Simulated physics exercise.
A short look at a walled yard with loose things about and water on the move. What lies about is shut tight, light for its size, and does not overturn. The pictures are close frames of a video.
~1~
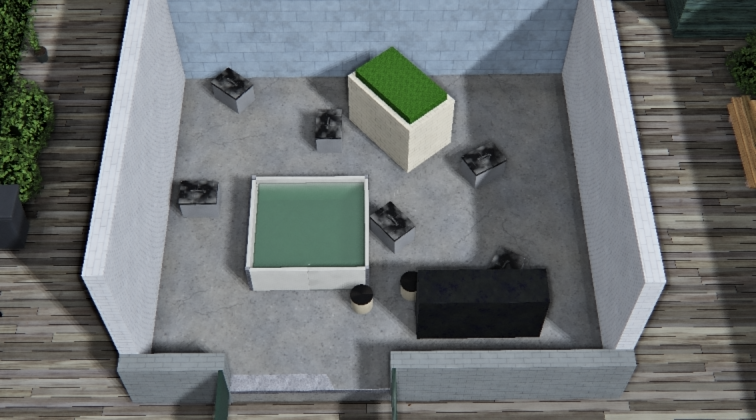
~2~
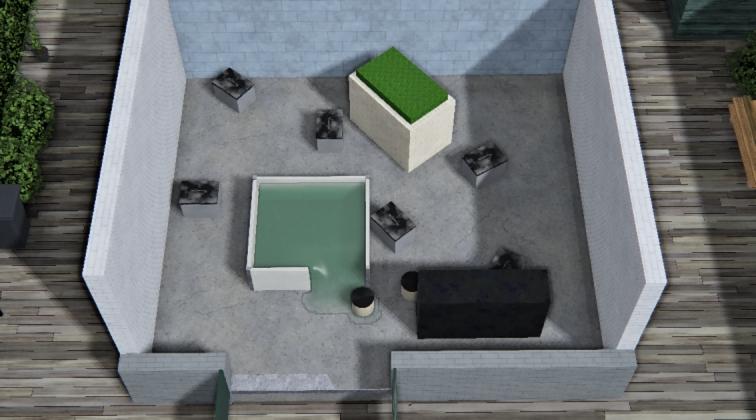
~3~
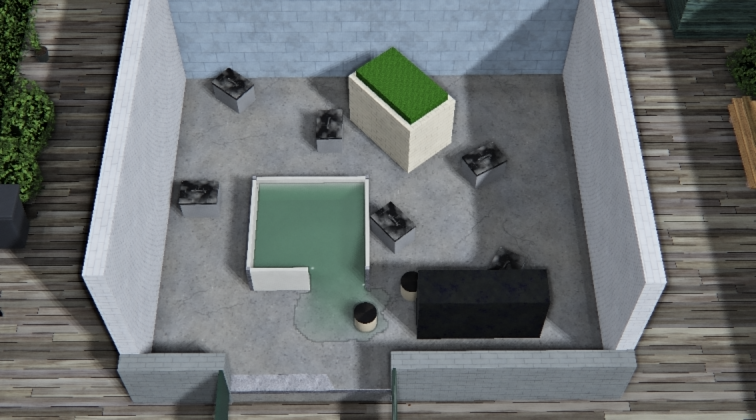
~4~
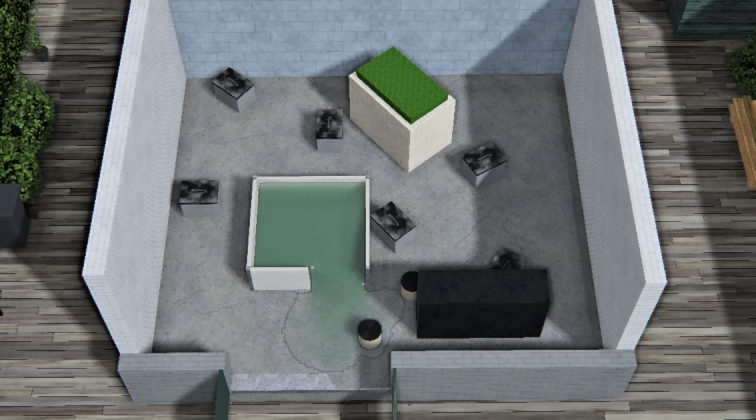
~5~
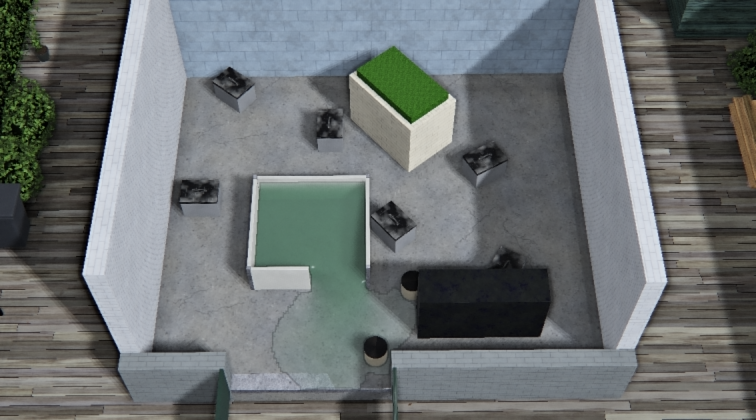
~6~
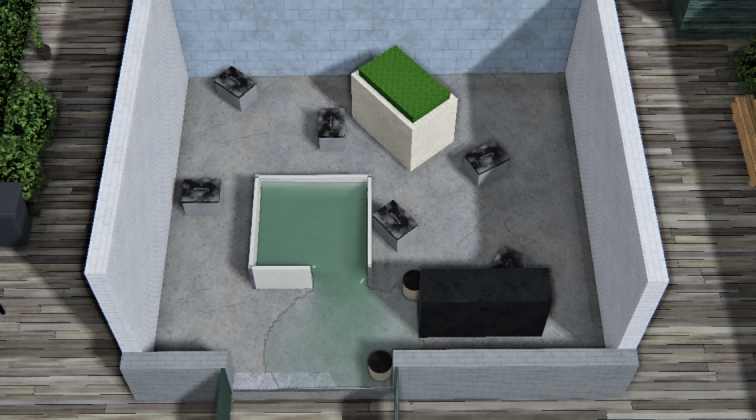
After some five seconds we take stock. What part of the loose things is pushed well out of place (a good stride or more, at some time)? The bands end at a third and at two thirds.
That comes to less than a third.
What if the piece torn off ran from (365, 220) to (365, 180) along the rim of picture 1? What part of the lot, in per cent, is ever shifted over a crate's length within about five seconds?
Roughly 40 per cent.
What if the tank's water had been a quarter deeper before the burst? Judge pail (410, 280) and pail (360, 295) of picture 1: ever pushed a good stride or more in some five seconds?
In turn: No, yes.
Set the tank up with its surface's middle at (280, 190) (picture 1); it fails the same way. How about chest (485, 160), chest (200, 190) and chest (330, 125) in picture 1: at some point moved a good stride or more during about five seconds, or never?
In turn: Short of that, less than that, never so far.
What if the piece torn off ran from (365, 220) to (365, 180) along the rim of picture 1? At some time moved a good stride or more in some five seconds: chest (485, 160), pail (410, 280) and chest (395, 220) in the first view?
As listed: That far or more, short of that, swept aside.
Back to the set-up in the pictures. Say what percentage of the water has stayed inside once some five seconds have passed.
I make it 50 per cent.
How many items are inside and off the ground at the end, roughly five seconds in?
It comes to 0.
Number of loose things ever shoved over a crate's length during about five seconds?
1 of them.
A moment on, 1 of 8 are well off their spots; 0 afloat.
Next, 1 of 8 are well off their spots; 0 afloat.
Later, 1 of 8 are well off their spots; 0 afloat.
In the end, 1 of 8 are well off their spots, and 1 have been at some point; 0 afloat.
